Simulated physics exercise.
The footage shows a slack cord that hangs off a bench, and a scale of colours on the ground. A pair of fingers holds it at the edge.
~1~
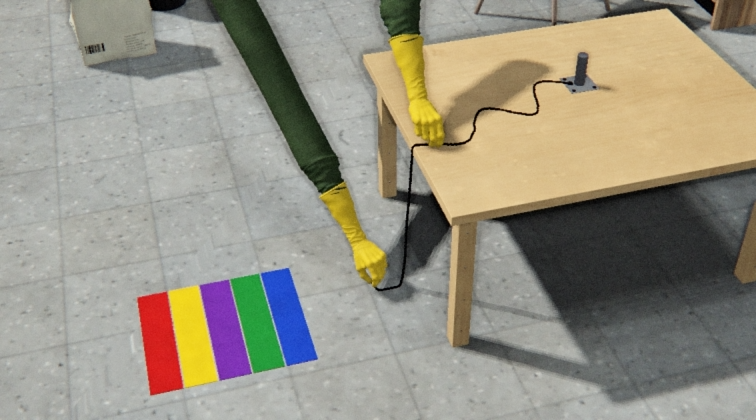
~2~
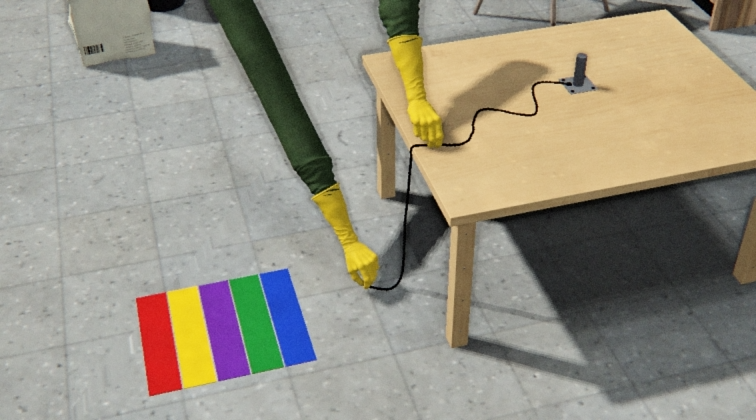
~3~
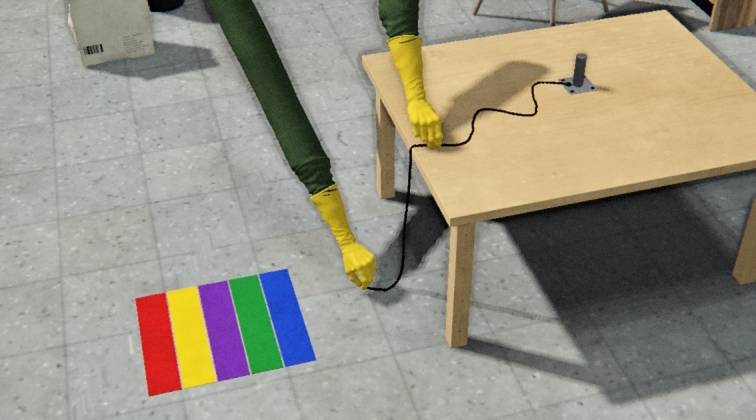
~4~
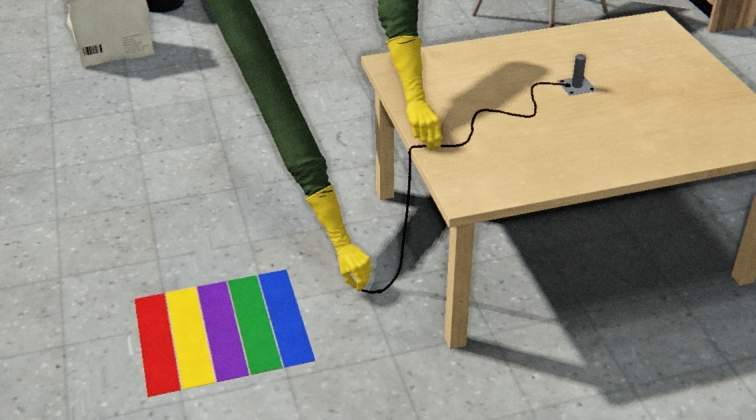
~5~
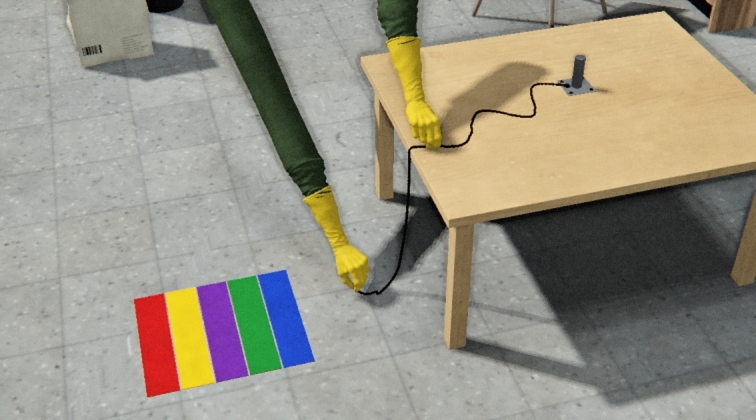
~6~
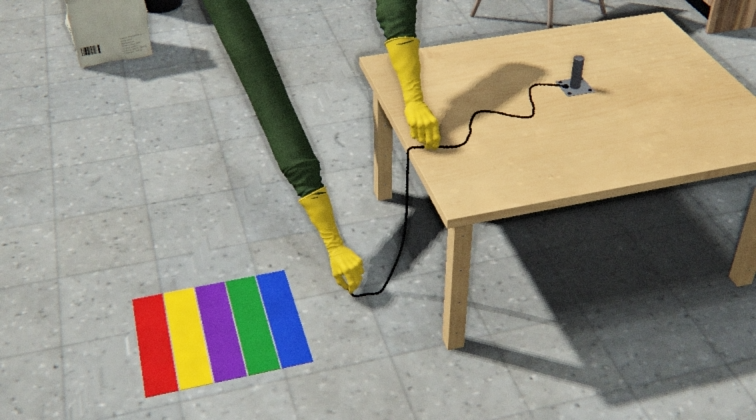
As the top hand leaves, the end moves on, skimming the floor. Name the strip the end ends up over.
Yellow.
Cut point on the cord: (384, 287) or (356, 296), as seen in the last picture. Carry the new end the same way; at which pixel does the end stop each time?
First (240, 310), then (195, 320).
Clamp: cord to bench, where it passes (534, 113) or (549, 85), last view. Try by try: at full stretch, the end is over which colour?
Purple; yellow.
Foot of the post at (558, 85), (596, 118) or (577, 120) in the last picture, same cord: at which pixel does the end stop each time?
In that order: (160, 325), (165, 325) and (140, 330).
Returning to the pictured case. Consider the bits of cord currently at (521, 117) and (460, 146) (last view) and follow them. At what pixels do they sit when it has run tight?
Final positions are (481, 115) and (388, 155), in that order.
Early on, end near (237, 312); over green.
Midway, end near (199, 319); over yellow.
At the end of the slack, end near (177, 324); over yellow. Over yellow.
